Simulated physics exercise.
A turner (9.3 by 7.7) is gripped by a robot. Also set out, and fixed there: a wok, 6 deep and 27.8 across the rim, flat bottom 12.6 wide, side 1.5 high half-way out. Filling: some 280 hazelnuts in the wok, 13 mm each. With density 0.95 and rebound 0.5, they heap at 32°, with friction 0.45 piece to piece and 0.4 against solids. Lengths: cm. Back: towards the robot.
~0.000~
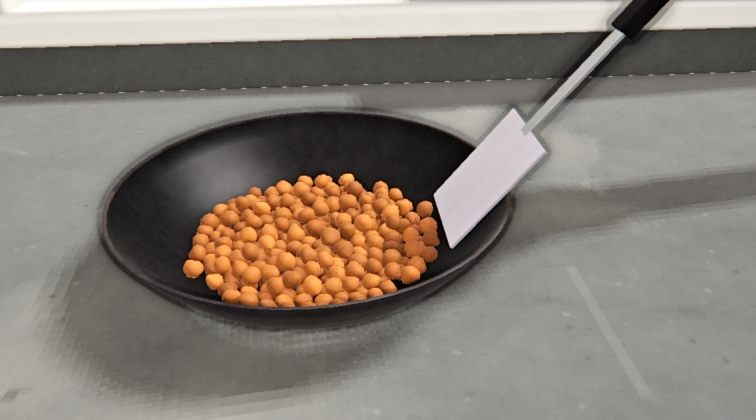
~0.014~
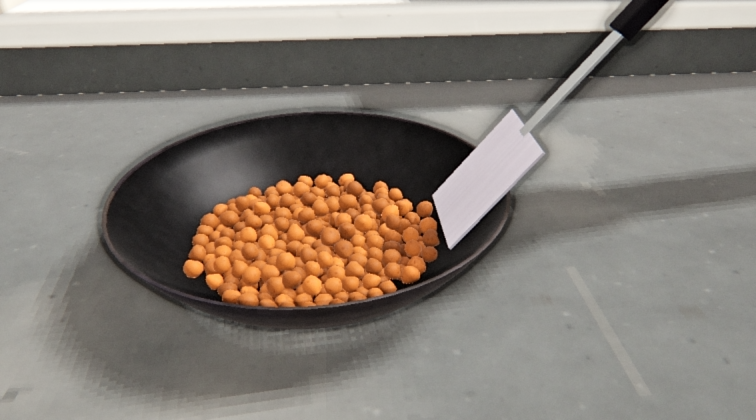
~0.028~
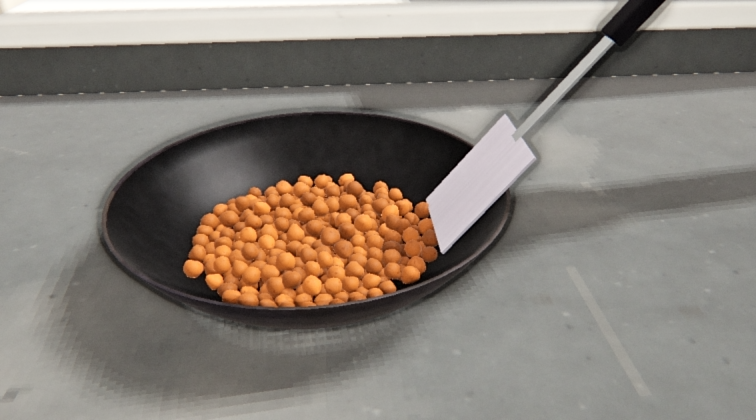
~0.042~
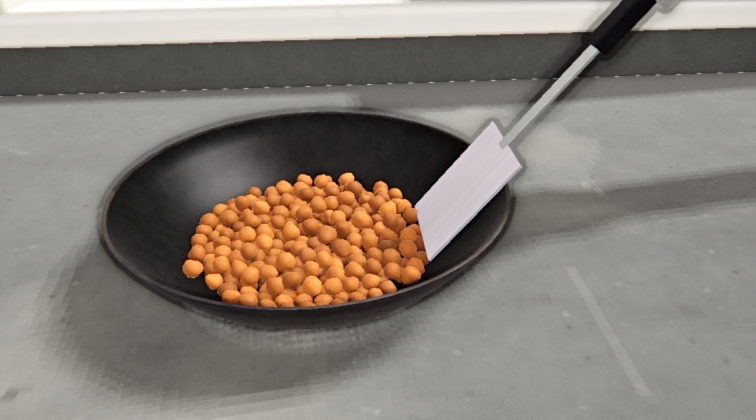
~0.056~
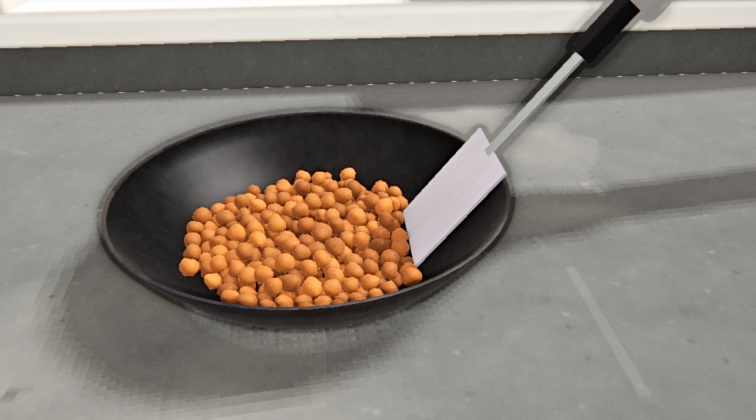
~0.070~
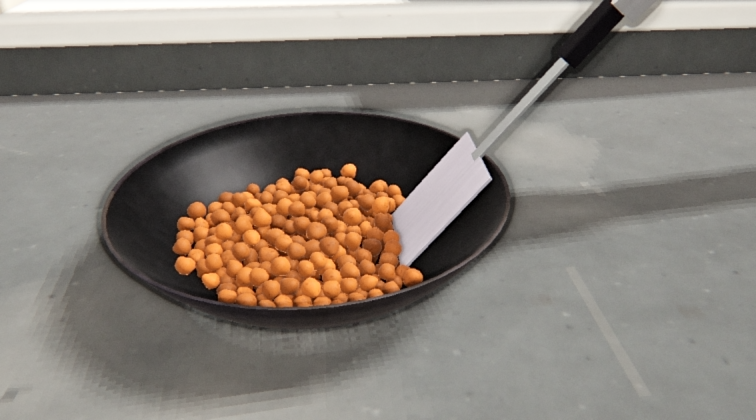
At the start, a turner with a pale flat blade and black handle rests against the right side of a heap of round orange-brown nuts in a black wok. The blade then slides down and leftward into the heap, nudging the nuts slightly left and bunching them up a little.
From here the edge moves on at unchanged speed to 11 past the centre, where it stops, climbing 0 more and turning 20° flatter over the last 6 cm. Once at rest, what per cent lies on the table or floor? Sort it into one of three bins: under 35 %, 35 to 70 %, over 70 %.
Bin: Under 35 %.
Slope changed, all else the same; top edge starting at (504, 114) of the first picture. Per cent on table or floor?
Around 20 percent ends up on the table or floor.
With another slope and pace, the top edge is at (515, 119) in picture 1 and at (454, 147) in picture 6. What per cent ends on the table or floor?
30 %.
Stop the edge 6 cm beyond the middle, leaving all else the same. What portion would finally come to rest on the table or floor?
Result: Approx. 0 %.
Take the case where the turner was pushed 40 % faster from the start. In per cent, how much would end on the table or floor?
In that case, close to 35 per cent.
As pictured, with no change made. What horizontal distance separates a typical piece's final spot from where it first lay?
Level distance of roughly 4 cm.
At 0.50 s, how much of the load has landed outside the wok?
20 %.
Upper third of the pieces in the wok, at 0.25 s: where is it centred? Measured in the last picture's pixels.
About pixel (201, 212).
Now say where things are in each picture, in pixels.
The first picture shows turner top edge at (529, 129), sloping 51°; upper third of the load around (321, 224), from x 195 to 430, top at y 180; 280 in the wok.
The second picture shows turner top edge at (527, 130), sloping 51°; upper third of the load around (321, 224), from x 195 to 430, top at y 180.
The third picture shows turner top edge at (520, 135), sloping 51°; upper third of the load around (319, 227), from x 195 to 430, top at y 180.
The fourth picture shows turner top edge at (506, 143), sloping 51°; upper third of the load around (317, 227), from x 195 to 420, top at y 180.
The fifth picture shows turner top edge at (492, 149), sloping 51°; upper third of the load around (312, 225), from x 190 to 415, top at y 175.
The sixth picture shows turner top edge at (479, 154), sloping 51°; upper third of the load around (305, 228), from x 180 to 415, top at y 170; 280 in the wok.
After 0.16 s, sloping 51°, highest piece 4 above the table; 280 in the wok.
After 0.25 s, sloping 46°, highest piece 6 above the table; 280 in the wok.
After 0.50 s, sloping 31°, highest piece 8 above the table; 217 in the wok, 54 on the table or floor, 9 on the blade or in flight.
After 1.55 s, sloping 31°, highest piece 7 above the table; 216 in the wok, 64 on the table or floor.
At rest, 216 in the wok, 64 on the table or floor. That is 23 % on the table or floor.
